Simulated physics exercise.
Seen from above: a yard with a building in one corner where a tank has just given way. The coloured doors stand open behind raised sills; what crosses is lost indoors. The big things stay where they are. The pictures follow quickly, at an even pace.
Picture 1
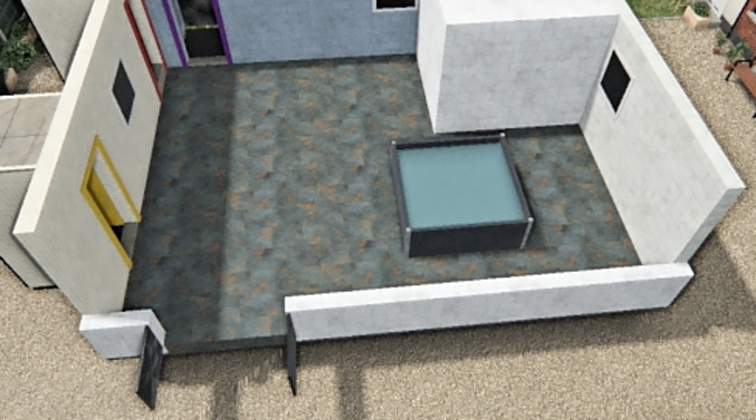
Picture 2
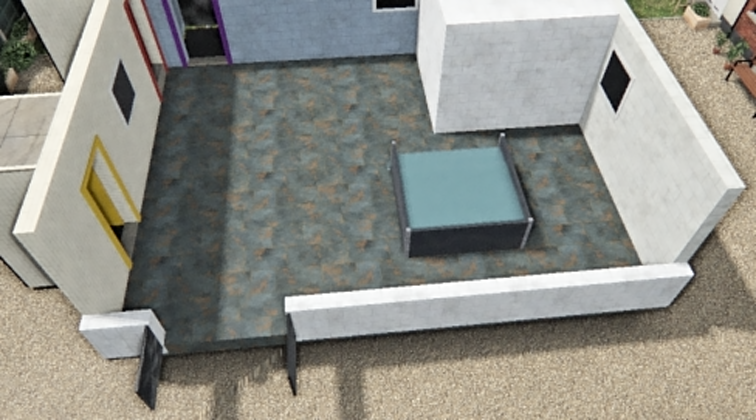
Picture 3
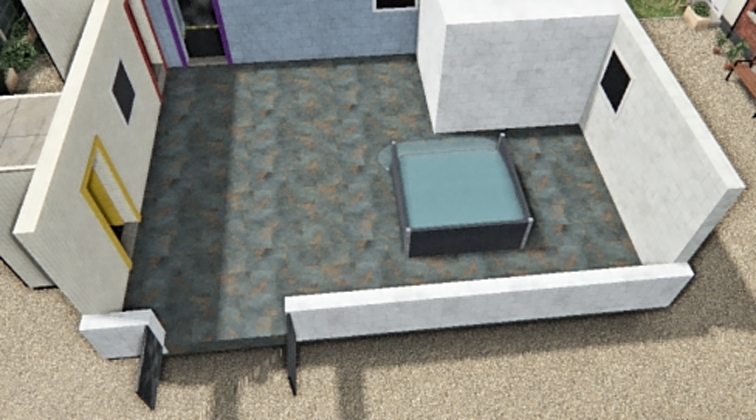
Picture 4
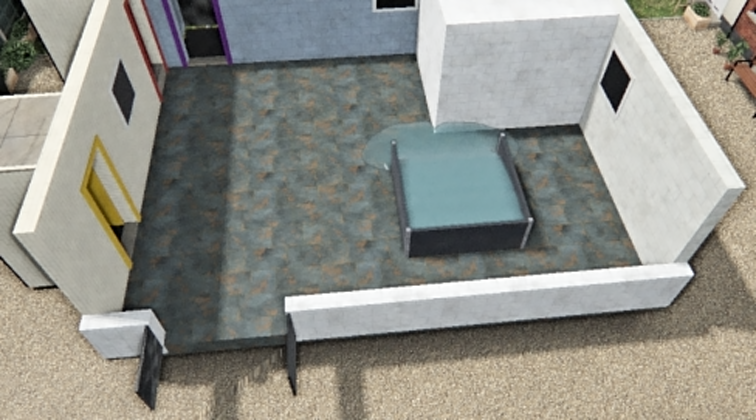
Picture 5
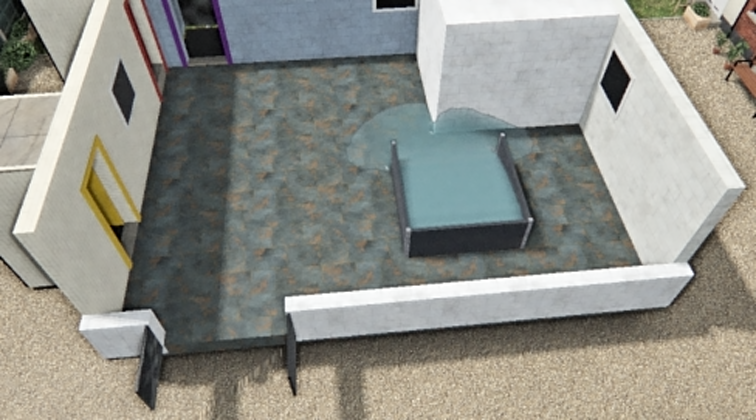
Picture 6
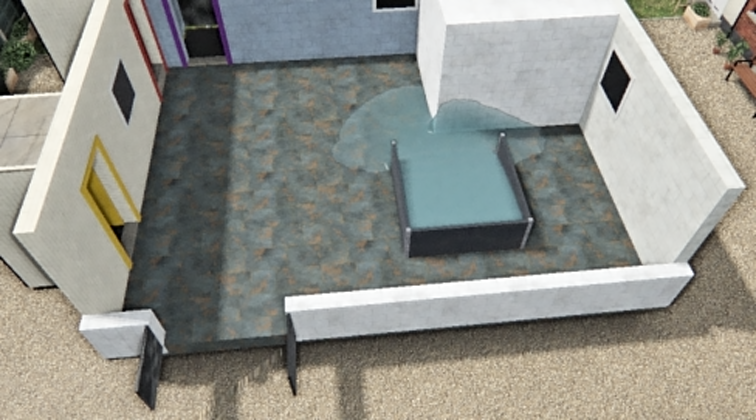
A walled yard with a mottled grey-green floor is seen from above, with a white block of a building in its far right corner and gravel outside. A dark-sided open tank of pale blue water stands right of centre, with a yellow-framed doorway on the left and red and purple ones behind. The tank's far side opens and water pours out, spreading across the floor in a widening sheet around the block's base, while the camera stays still.
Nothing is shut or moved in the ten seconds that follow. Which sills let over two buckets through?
The yellow door holds within the limit; the red door holds within the limit; the purple door floods.
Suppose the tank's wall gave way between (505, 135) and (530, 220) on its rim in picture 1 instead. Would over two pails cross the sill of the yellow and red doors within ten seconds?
Then: The yellow door takes more; the red door holds.
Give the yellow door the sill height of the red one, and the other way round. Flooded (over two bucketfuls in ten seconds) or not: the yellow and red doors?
In short: The yellow door lets less in, the red door takes more.
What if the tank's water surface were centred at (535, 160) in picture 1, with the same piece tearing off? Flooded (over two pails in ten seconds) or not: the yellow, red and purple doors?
My reading: Yellow door is over, red door takes less, purple door stays under.
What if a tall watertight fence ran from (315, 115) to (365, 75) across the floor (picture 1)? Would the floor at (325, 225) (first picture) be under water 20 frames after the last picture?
There: Clear.
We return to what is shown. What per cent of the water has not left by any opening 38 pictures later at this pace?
Some 98 per cent.
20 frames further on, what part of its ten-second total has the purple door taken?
About 0 per cent.
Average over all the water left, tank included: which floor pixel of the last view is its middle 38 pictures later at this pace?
I would point to (372, 162).
A moment on, water covers 25 % of the floor; the yellow door not reached, the red door not reached, the purple door not reached.
Next, water covers 30 % of the floor; the yellow door not reached, the red door not reached, the purple door not reached.
Then, water covers 55 % of the floor; the yellow door not reached, the red door wet at the sill, nothing in, the purple door under two buckets in.
Later, water covers 75 % of the floor; the yellow door wet at the sill, nothing in, the red door wet at the sill, nothing in, the purple door over two buckets in.
In the end, water covers 100 % of the floor; the yellow door under two buckets in, the red door wet at the sill, nothing in, the purple door over two buckets in.
